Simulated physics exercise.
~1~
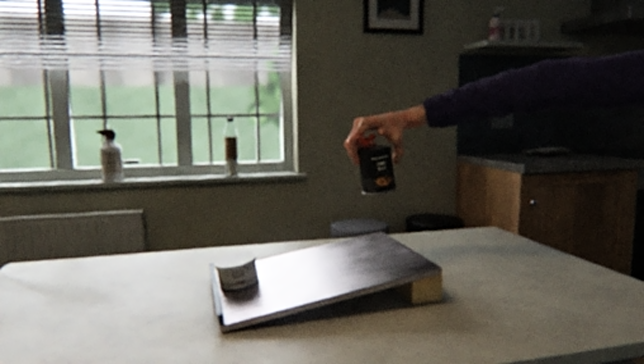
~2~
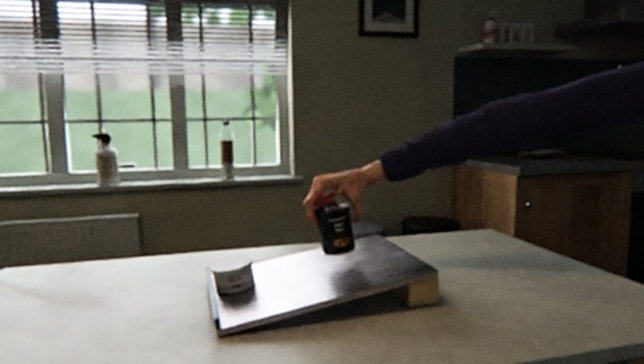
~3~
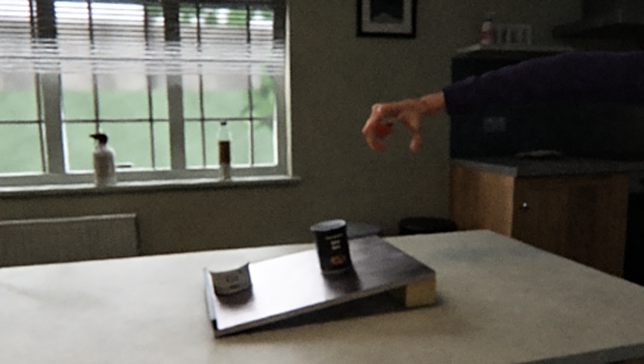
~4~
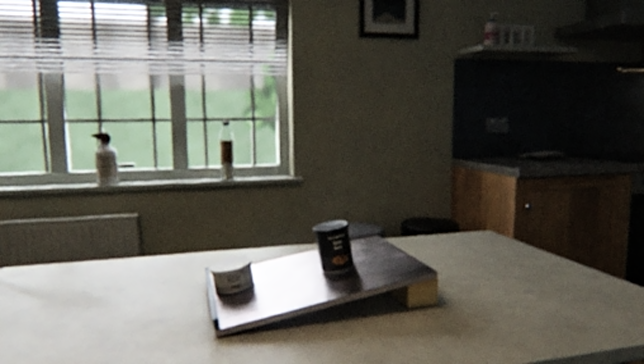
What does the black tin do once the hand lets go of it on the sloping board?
It stays at rest where it was placed, without sliding or rolling down the board.
